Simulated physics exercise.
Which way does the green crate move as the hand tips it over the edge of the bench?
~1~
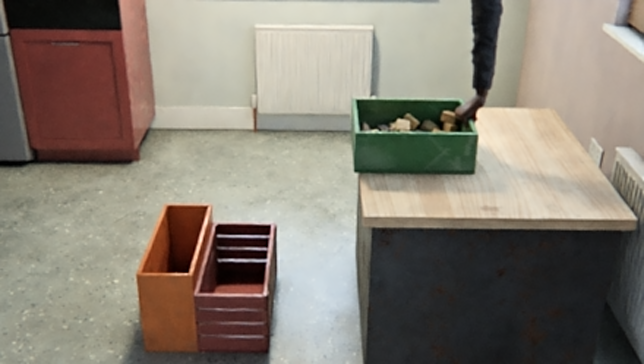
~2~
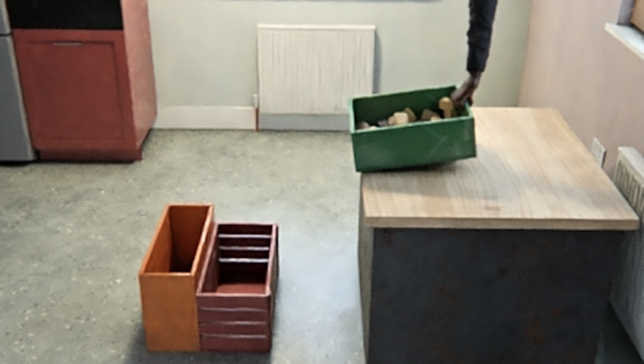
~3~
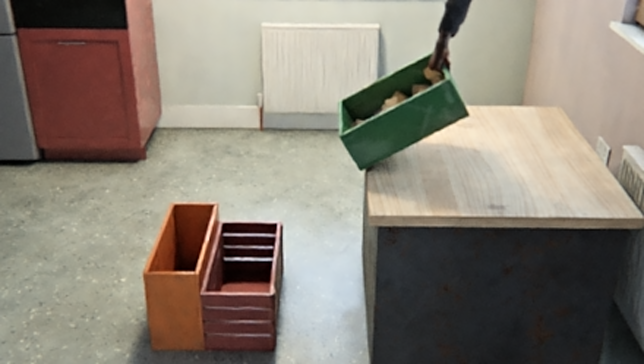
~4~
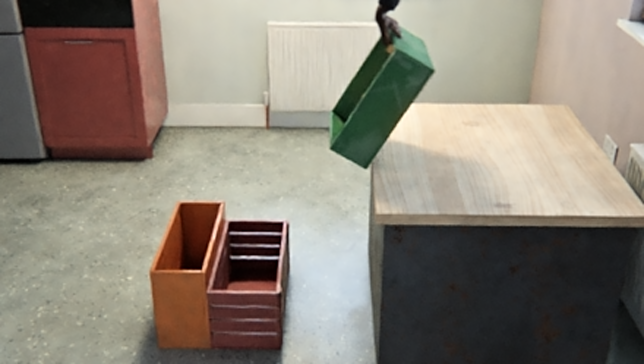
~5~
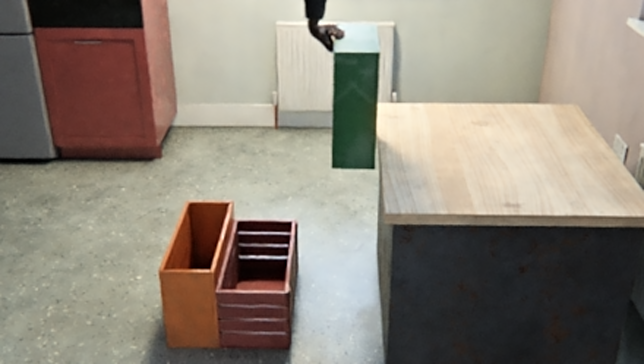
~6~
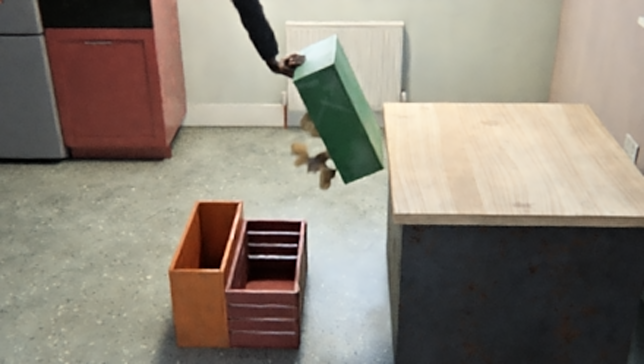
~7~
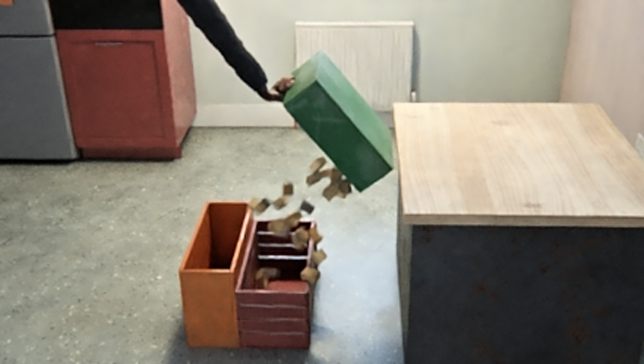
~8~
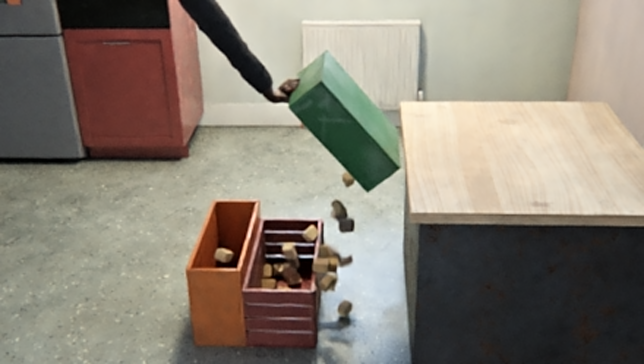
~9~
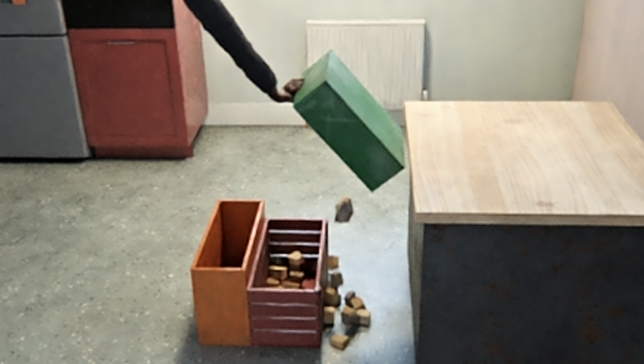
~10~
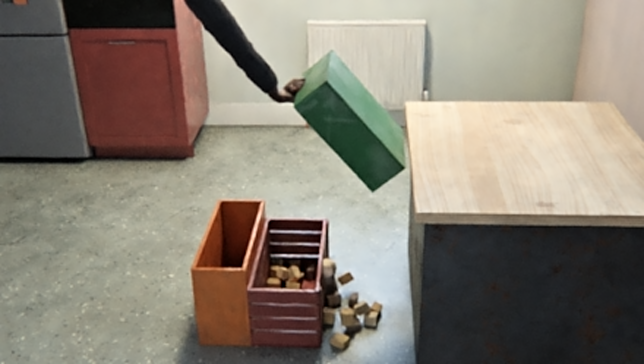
The green crate moves to the left, off the bench top and out over the floor beside it.
